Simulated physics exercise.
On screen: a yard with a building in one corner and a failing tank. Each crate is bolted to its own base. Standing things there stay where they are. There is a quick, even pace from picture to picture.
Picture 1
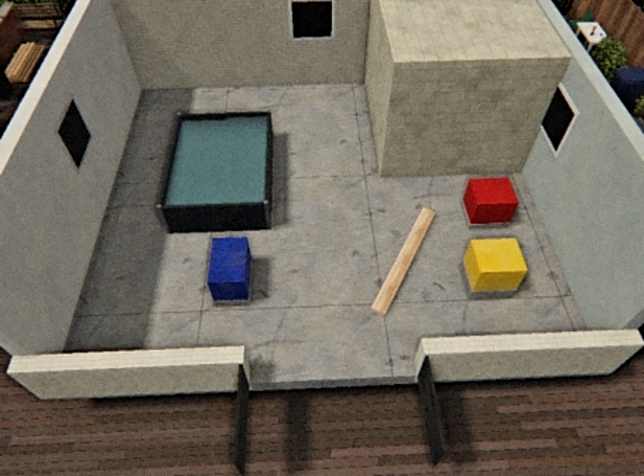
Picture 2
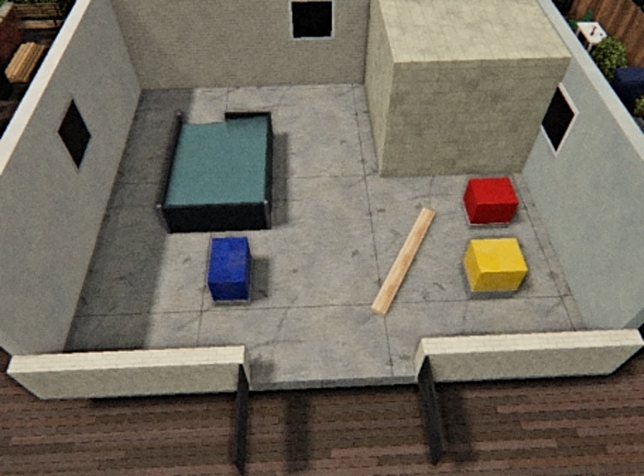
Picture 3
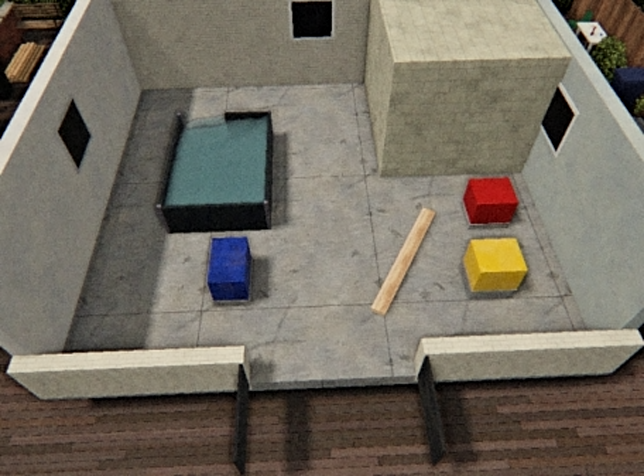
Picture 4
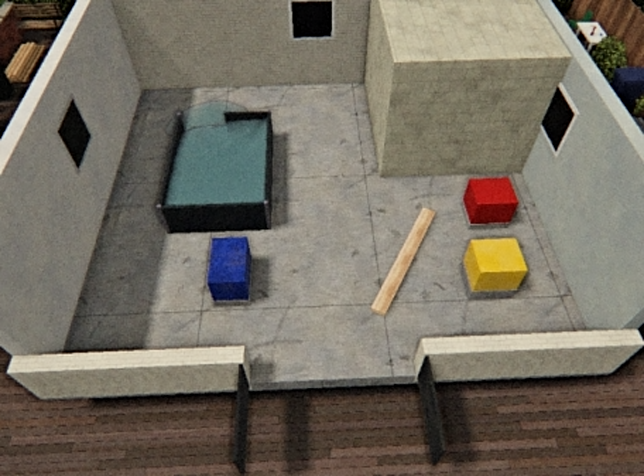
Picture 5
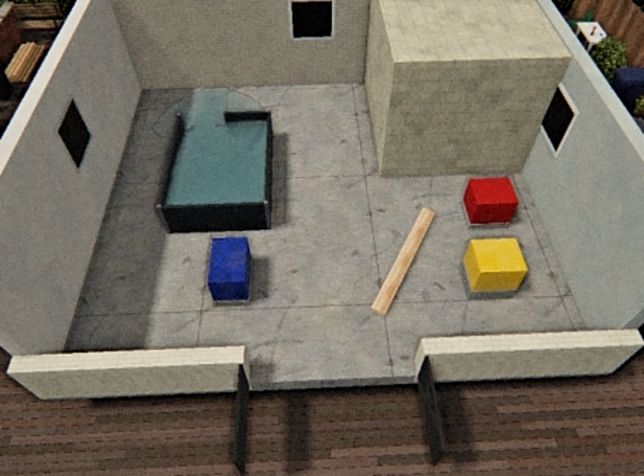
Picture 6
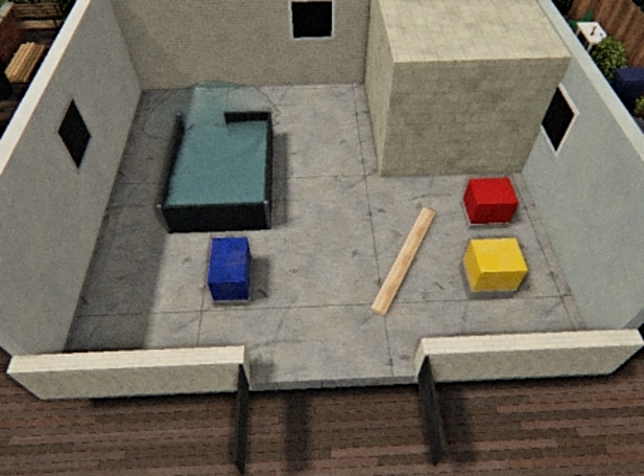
At the start, an open tank of teal water stands whole in a walled yard with blue, red and yellow blocks and a plank. Part of its far side gives way, and water pours through the gap, spreading in a thin sheet across the floor behind the tank, toward the back wall.
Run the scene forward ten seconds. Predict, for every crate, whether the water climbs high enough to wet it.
In the end the yellow crate will not be reached, the blue crate will not be reached, the red crate will not be reached.
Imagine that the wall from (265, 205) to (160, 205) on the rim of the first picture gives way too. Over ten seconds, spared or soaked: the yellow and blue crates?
Taking them in turn, the yellow crate is missed and the blue crate is overtopped.
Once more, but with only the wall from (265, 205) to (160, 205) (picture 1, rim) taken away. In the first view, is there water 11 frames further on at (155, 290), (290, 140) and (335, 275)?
Soaked / unwetted / soaked.
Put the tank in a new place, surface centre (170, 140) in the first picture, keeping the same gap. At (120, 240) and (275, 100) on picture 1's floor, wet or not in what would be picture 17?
The first spot is not reached and the second is inundated.
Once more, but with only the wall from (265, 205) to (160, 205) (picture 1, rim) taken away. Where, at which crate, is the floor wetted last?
Last in line is the one in red.
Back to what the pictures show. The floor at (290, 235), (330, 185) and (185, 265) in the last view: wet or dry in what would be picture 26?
First spared, second spared, third spared.
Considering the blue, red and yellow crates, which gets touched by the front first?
That would be the one in blue.
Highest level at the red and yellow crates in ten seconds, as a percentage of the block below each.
The first reaches around 0 in a hundred, the second around 0.
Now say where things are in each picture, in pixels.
The first frame shows the open tank at (220, 158) is whole and still.
In the second frame, water pours out on the open tank's far side and has run to a hidden place.
In the third frame, the front is at a hidden place, out from the gap on the open tank's far side.
In the fourth frame, water pours out on the open tank's far side and has run to (225, 103).
In the fifth frame, the front is at (210, 88), out from the gap on the open tank's far side.
In the sixth frame, water pours out on the open tank's far side and has run to (182, 89).
A moment on, water covers 10 % of the floor; the yellow crate not reached, the blue crate not reached, the red crate not reached.
Next, water covers 15 % of the floor; the yellow crate not reached, the blue crate not reached, the red crate not reached.
Then, water covers 30 % of the floor; the yellow crate not reached, the blue crate not reached, the red crate not reached.
Later, water covers 60 % of the floor; the yellow crate not reached, the blue crate water round its plinth, the red crate not reached.
In the end, water covers 75 % of the floor; the yellow crate stayed above the water, the blue crate stayed above the water, the red crate stayed above the water.
